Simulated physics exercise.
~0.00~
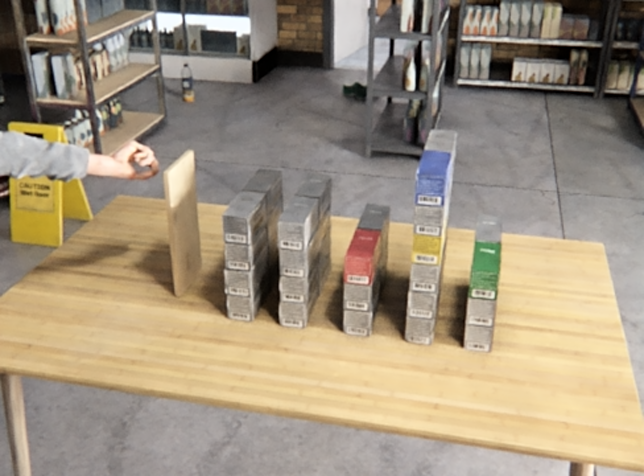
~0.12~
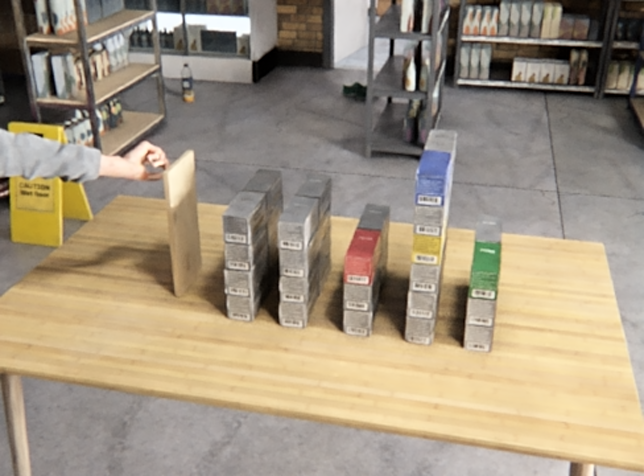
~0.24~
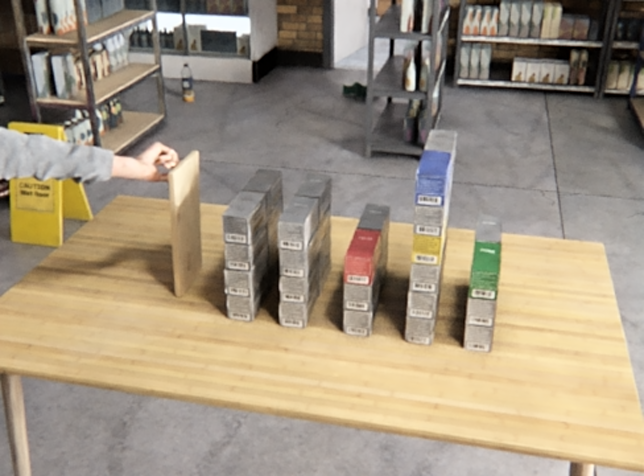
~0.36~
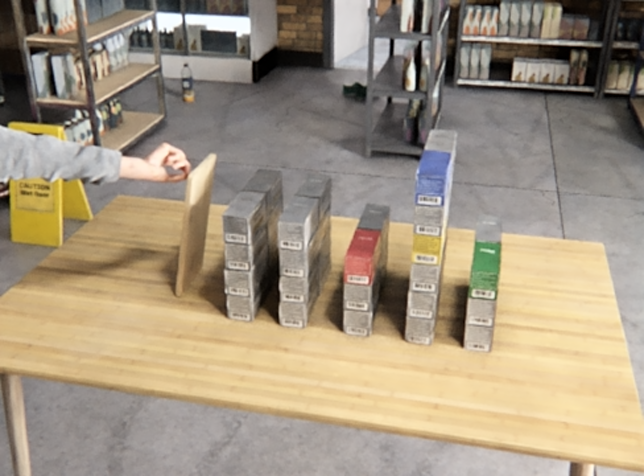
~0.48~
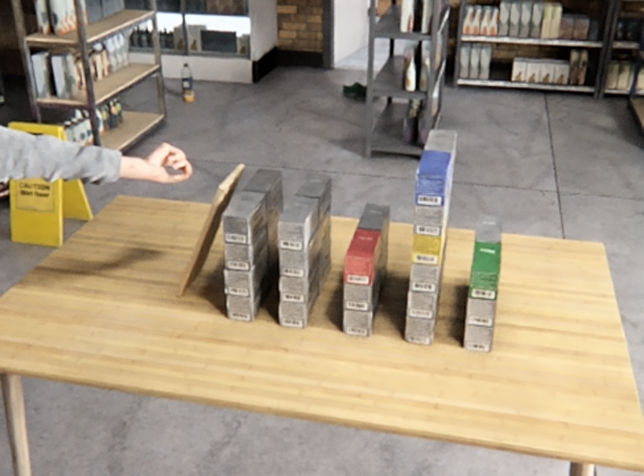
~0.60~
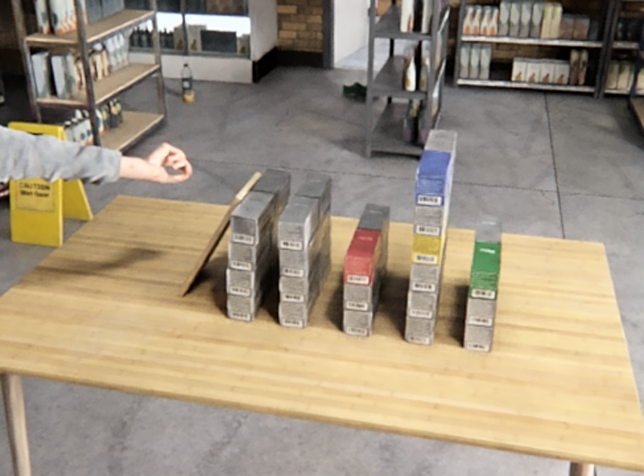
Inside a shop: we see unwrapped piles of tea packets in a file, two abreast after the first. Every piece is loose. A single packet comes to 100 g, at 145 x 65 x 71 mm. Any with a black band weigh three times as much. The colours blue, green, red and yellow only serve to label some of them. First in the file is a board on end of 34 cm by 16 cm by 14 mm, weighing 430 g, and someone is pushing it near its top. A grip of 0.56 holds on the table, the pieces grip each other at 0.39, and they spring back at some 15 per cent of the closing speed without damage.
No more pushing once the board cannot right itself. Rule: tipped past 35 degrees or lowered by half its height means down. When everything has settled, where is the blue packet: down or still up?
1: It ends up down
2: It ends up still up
The answer is 1.
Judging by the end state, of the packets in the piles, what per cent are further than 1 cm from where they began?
That comes to 100 in a hundred.
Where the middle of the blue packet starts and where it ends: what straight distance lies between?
Roughly 147 centimetres.
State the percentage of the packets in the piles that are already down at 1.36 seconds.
35 per cent at that moment.
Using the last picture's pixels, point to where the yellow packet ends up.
Near pixel (564, 307).
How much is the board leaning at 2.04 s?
At that time it leans about 65°.
By 1.36 s, board 66° from upright; 14 of the 40 packets down; blue packet tilted 3°; red packet tilted 19°.
By 2.04 s, board 66° from upright; 40 of the 40 packets down; blue packet upside down; green packet on its side.
When it is over (3.0 s), board 66° from upright; 40 of the 40 packets down; blue packet on its side; green packet on its side; red packet tilted 52°, 7 cm lower. In pixels of the last frame, middles, green packet near (589, 337).
